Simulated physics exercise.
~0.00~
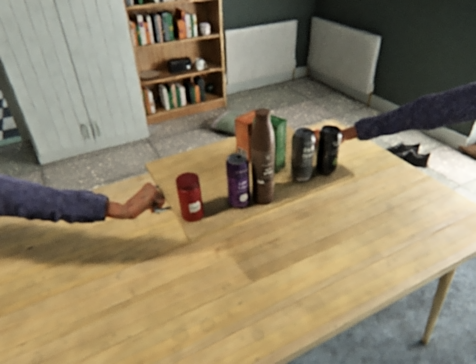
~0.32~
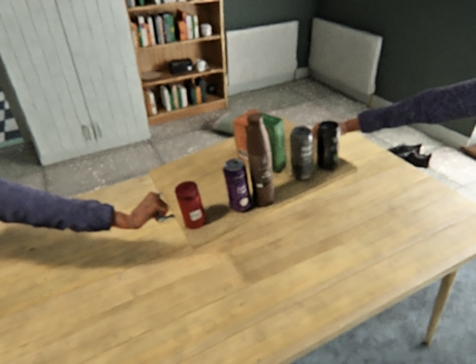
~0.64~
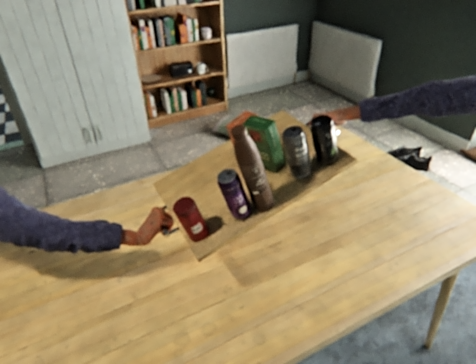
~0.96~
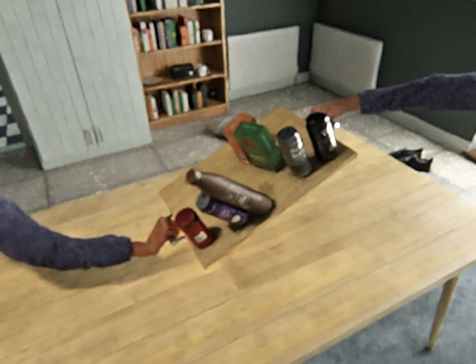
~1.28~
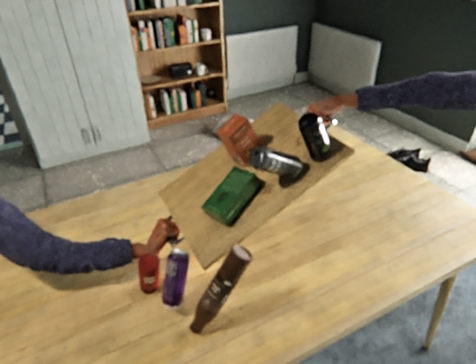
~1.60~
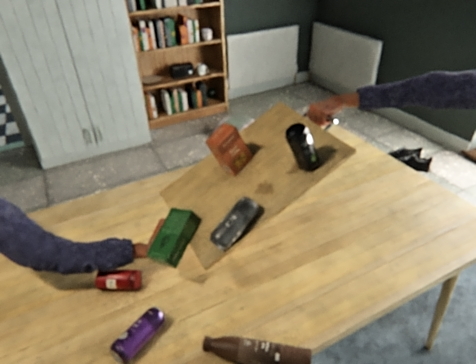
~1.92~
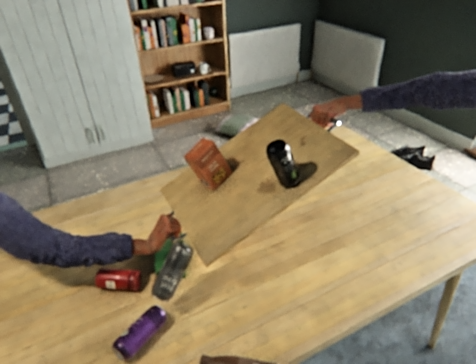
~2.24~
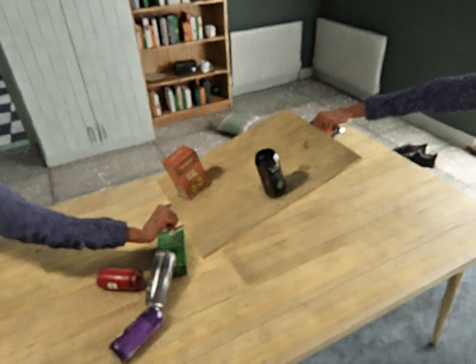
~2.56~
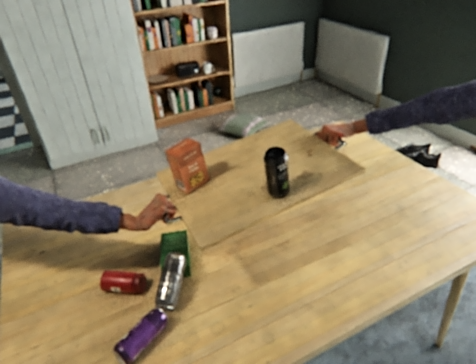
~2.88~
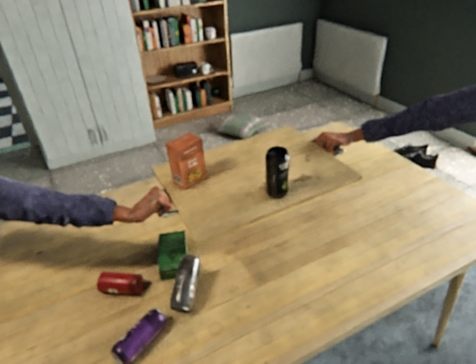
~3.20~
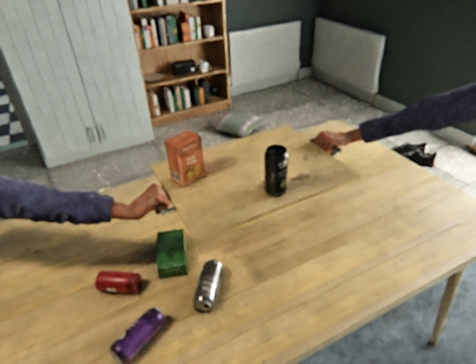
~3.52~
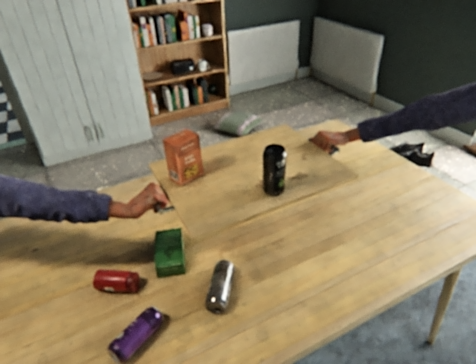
In a room with a bookcase and a pale cupboard, two hands hold a thin wooden tray of bottles, cans and cartons above a table. The left hand lowers its side, and the tray tips steeply to the left. The brown bottle, purple can and red jar lean, topple and tumble onto the table, followed by the green carton and then the grey can. The orange packet and black can slide but stay upright. The hands bring the tray back to level with those two still on it, while the grey can rolls right across the tabletop and the brown bottle is out of sight.
